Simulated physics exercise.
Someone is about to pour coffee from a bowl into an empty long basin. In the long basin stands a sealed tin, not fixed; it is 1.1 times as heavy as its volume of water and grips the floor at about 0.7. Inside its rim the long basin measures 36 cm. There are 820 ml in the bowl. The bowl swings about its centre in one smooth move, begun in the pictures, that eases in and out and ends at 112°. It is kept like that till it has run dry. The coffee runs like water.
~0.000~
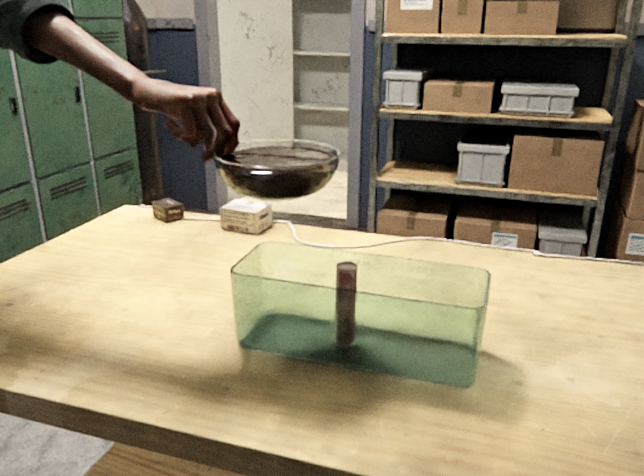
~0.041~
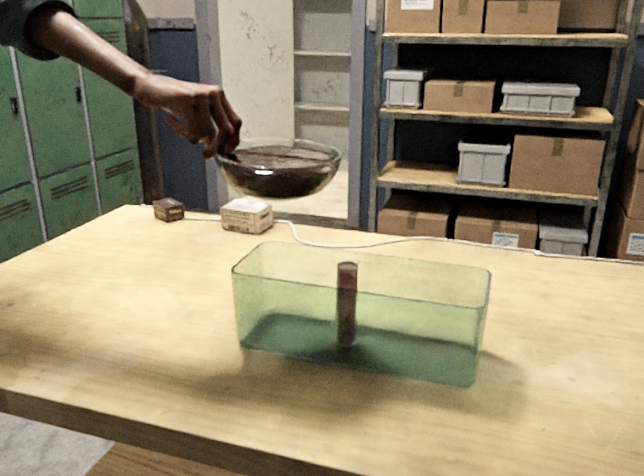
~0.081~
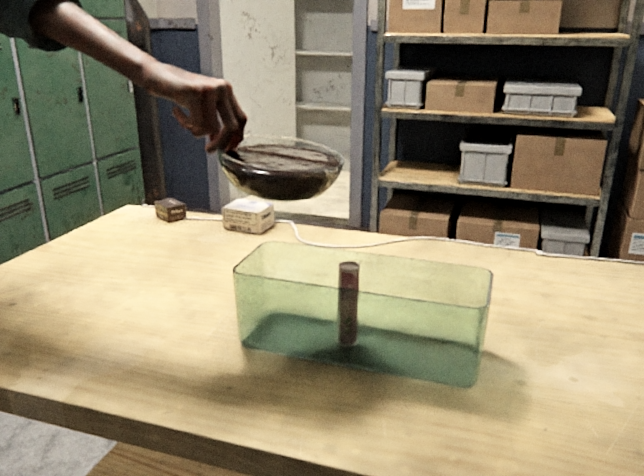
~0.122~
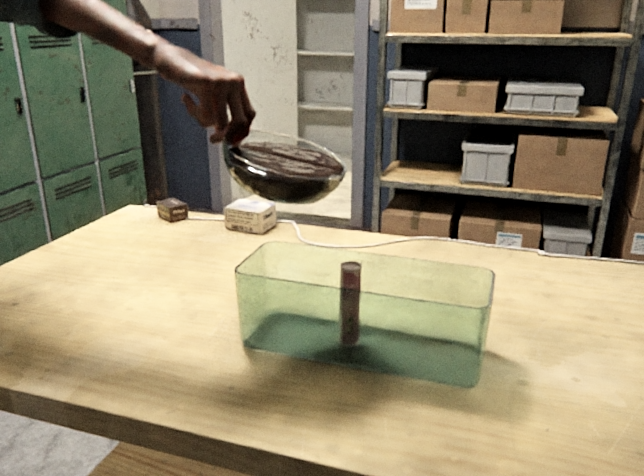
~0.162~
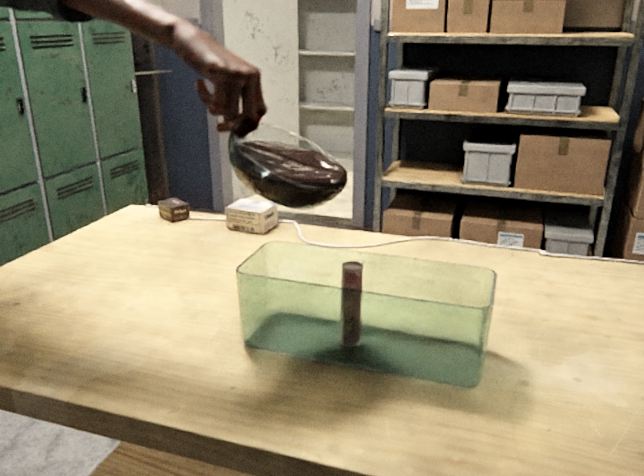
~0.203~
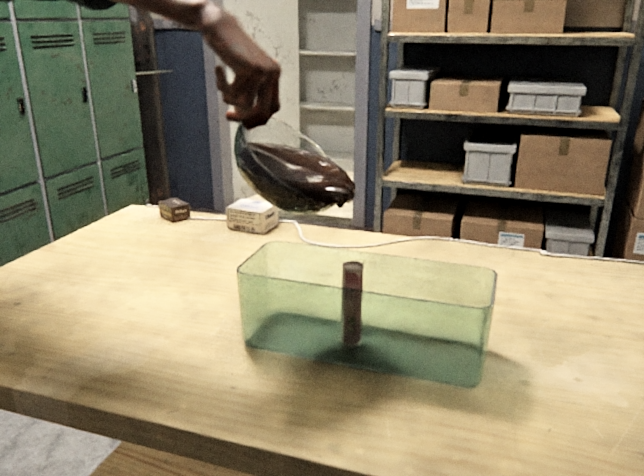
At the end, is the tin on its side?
The tin stays up.
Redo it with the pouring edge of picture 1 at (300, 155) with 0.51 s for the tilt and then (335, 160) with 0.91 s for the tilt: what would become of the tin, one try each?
First it goes over; then it remains upright.
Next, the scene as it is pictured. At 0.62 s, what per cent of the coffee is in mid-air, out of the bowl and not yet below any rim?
About 5 per cent.
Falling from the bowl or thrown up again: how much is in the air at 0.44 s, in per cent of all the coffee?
Some 22 per cent.
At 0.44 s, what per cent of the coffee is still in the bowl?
About 1 per cent.
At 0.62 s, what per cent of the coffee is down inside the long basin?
Near 88 in a hundred.
After 0.44 s the tilt is 108° and 1 per cent is still to pour; the tin stands where it began.
After 0.62 s the tilt is 112° and 0 per cent is still to pour; the tin stands where it began.
After 0.81 s the tilt is 112° and 0 per cent is still to pour; the tin stands where it began.
After 1.01 s the tilt is 112° and 0 per cent is still to pour; the tin stands where it began.
In the end the tin stands where it began.
